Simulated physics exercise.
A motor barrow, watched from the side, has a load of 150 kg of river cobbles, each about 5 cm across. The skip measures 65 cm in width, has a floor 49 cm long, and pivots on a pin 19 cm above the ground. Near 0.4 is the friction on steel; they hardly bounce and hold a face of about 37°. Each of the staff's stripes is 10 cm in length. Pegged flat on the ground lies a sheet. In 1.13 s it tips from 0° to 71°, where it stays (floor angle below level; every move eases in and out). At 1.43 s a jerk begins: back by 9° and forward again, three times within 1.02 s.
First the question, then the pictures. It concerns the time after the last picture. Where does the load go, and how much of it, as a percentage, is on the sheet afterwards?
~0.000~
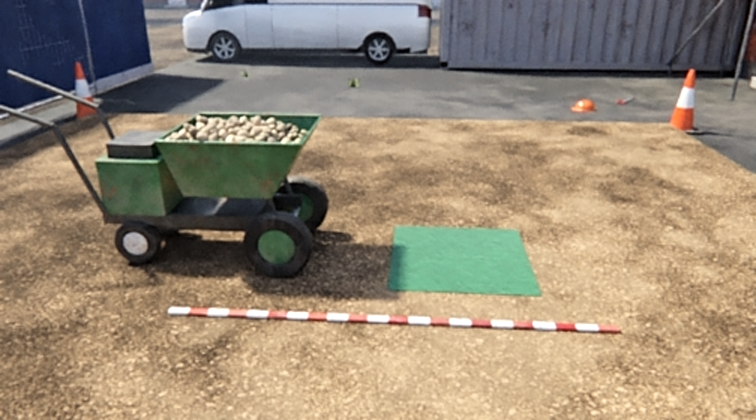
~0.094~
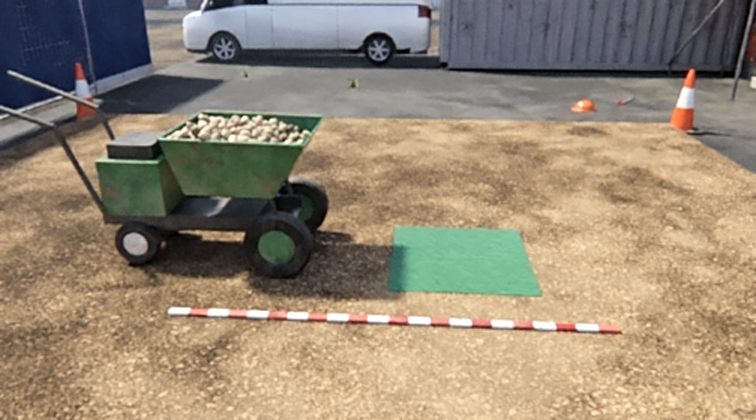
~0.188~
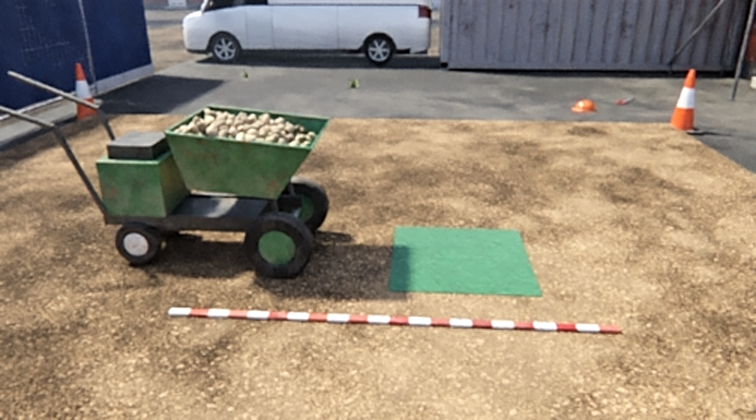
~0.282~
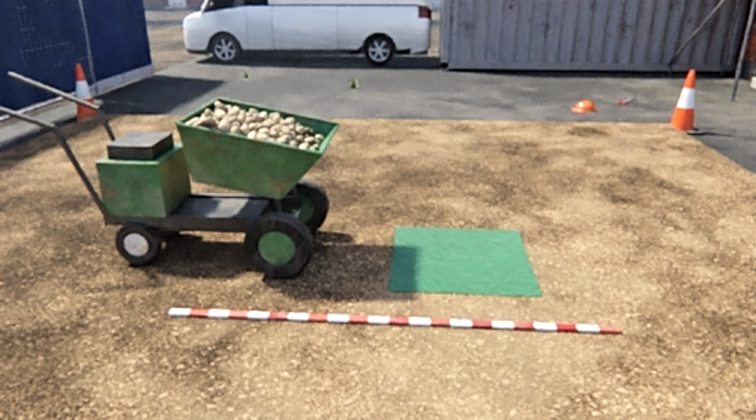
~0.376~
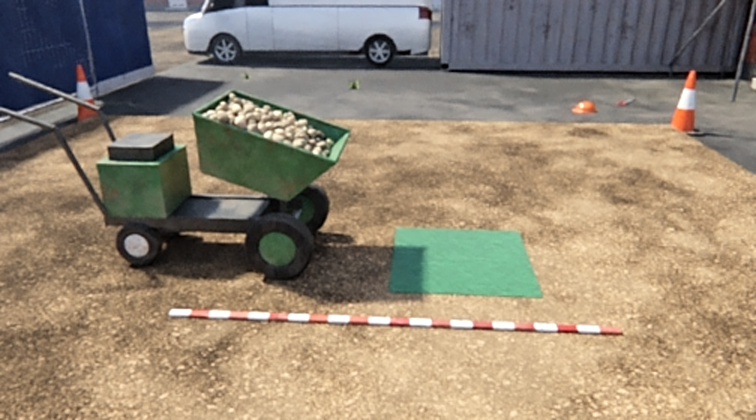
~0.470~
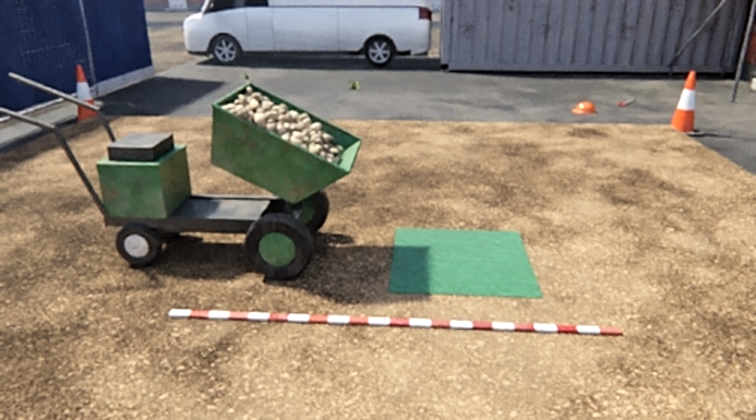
About 70 per cent of the load is there afterwards.
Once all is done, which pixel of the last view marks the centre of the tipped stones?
I'd point to around (427, 252).
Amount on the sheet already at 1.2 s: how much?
I'd say near 35 per cent at that time.
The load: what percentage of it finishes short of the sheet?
I'd put it near 15 per cent.
After 0.9 s the floor is at 60°; 100 % in the skip; the foremost stones are at (392, 202).
After 1.2 s the floor is at 71°; 62 % in the skip, 37 % on the sheet, 1 % off the sheet elsewhere; the foremost stones are at (489, 258).
After 2.9 s the floor is at 71°; 13 % in the skip, 8 % short of the sheet, 64 % on the sheet, 14 % off the sheet elsewhere; the foremost stones are at (632, 241).
After 4.8 s the floor is at 71°; 3 % in the skip, 15 % short of the sheet, 68 % on the sheet, 15 % off the sheet elsewhere; the foremost stones are at (632, 241).
